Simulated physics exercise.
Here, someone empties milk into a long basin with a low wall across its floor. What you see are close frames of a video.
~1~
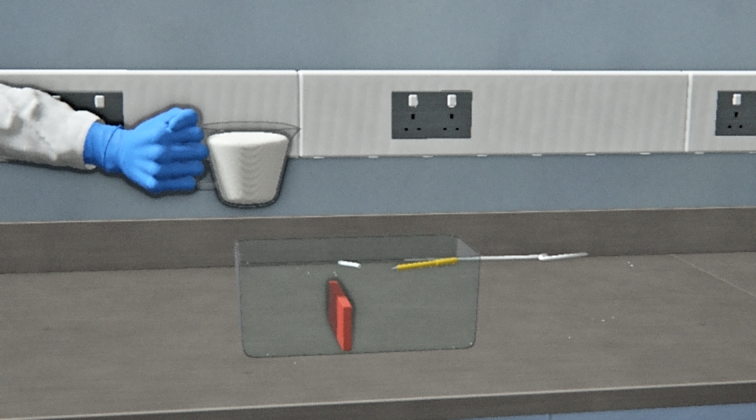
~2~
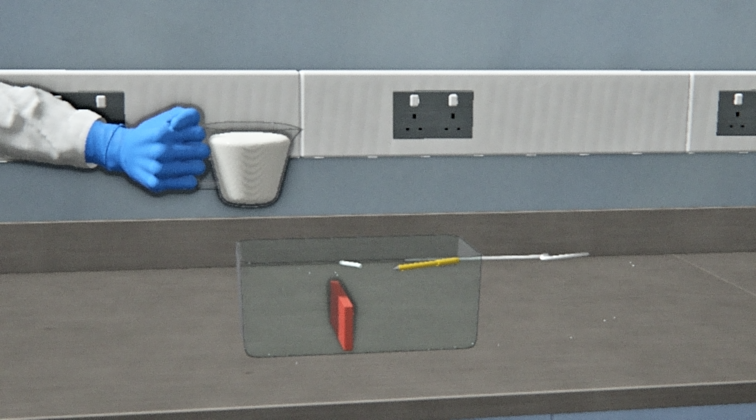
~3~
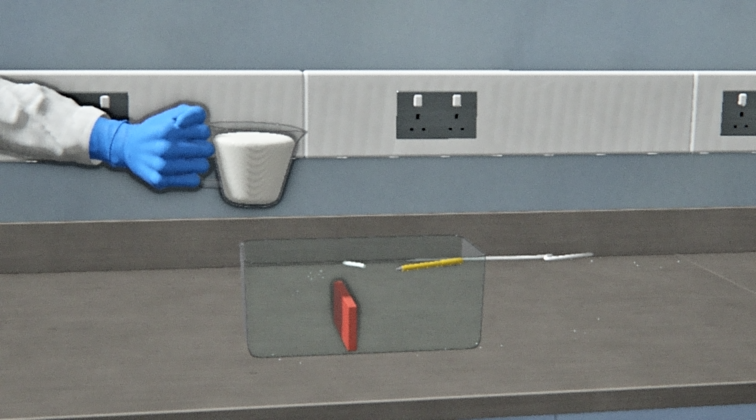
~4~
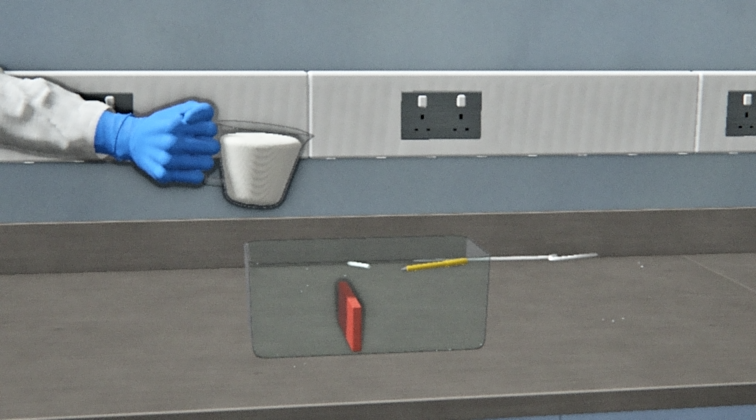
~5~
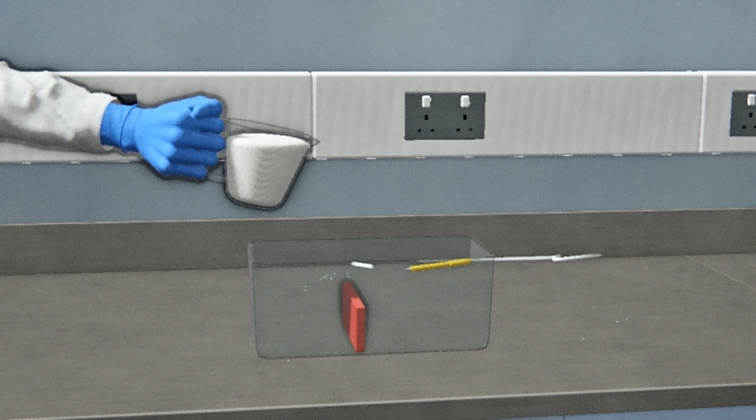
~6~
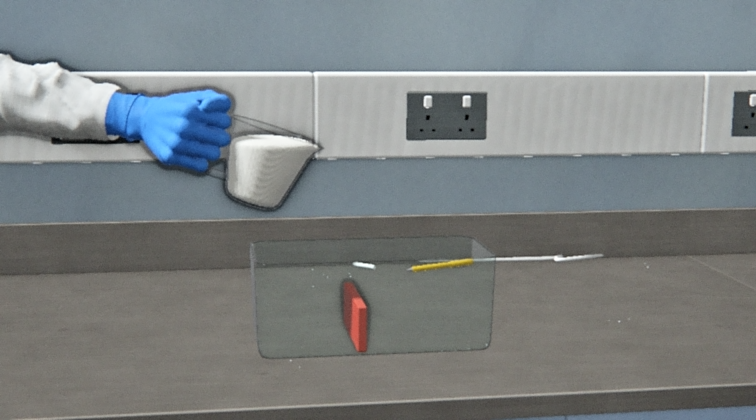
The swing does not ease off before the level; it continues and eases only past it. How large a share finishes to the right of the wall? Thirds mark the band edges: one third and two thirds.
I would say between a third and two thirds ends up on that side.
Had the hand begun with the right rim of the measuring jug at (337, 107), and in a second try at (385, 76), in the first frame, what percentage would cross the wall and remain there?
95 % and 90 %.
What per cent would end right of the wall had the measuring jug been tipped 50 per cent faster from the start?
Estimate: Around 35 %.
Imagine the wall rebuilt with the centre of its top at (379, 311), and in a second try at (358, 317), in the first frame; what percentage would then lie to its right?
Note - case one near 5 %, case two near 30 %.
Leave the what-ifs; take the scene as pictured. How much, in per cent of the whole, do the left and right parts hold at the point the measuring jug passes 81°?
Left part close to 5 in a hundred, right part close to 20.
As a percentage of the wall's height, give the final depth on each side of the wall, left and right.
30 left, 20 right, give or take.
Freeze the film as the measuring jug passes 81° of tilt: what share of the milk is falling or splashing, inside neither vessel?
About 25 per cent.
A moment on, the measuring jug is tipped on its side and 50 per cent is still to pour, 3 is left of the wall and 21 right of it.
Next, the measuring jug is tipped right over and 3 per cent is still to pour, 48 is left of the wall and 44 right of it.
Then the measuring jug is tipped right over and 0 per cent is still to pour, 54 is left of the wall and 45 right of it.
Later the measuring jug is tipped right over and 0 per cent is still to pour, 54 is left of the wall and 45 right of it.
At rest 54 per cent lies left of the wall, 45 right of it and 1 outside.
